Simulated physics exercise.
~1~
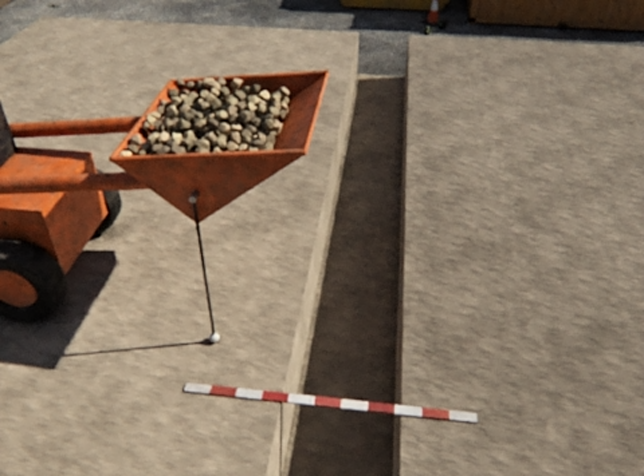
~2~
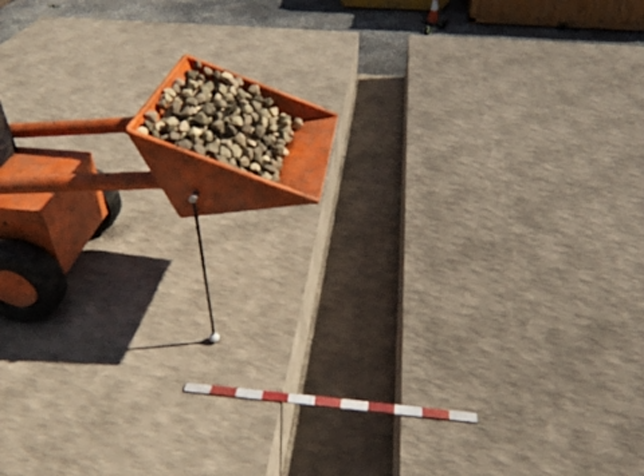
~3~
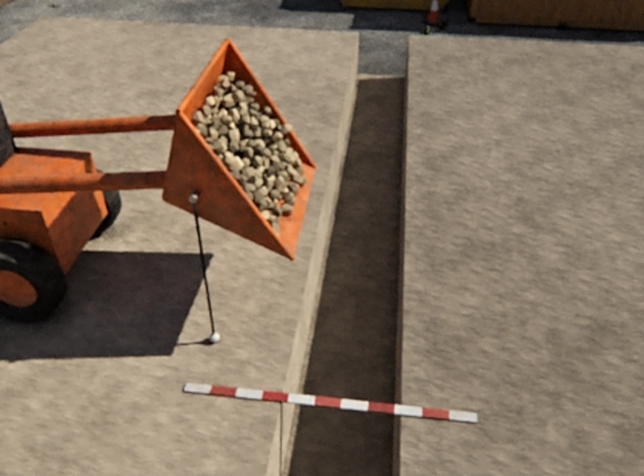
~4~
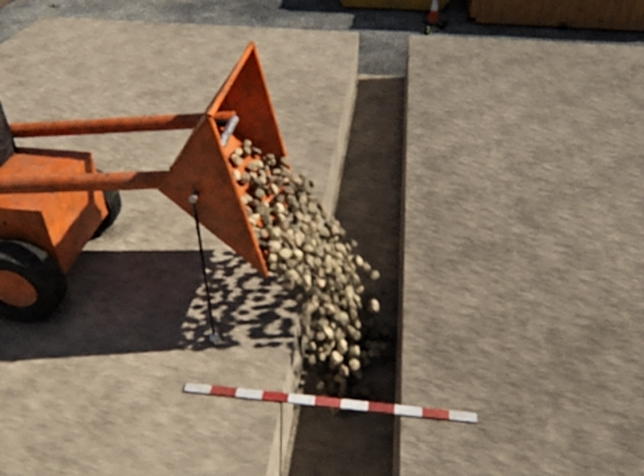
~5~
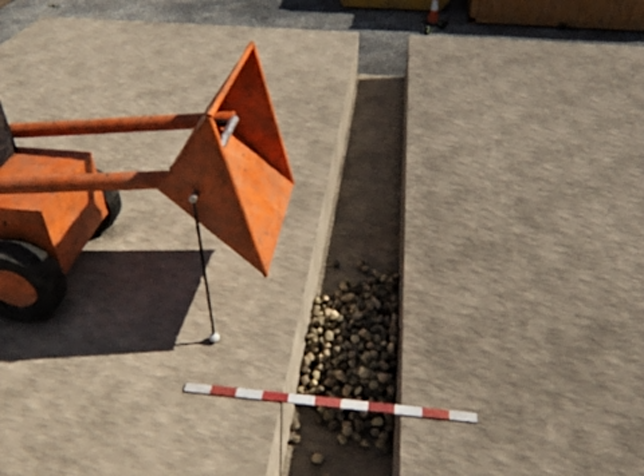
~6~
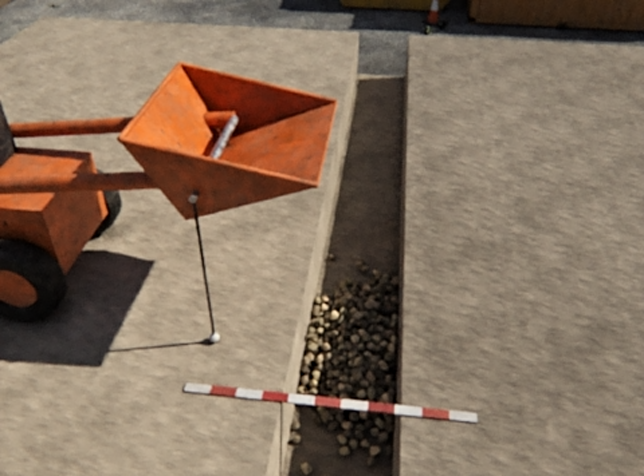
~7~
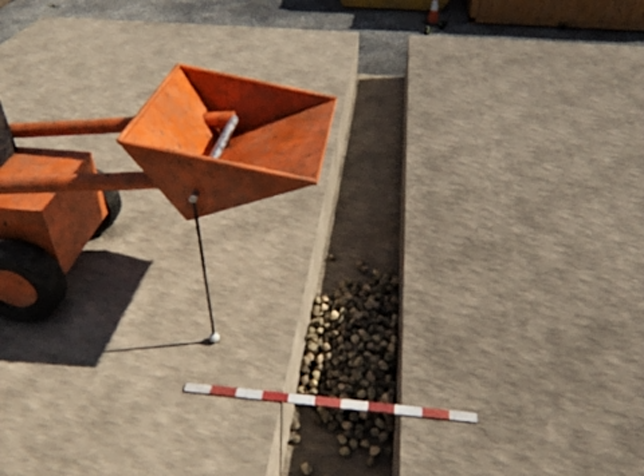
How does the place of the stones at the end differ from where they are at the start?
At the start the stones are heaped in the loader's raised orange bucket. At the end they lie in the trench, lower and to the right, near the striped staff.
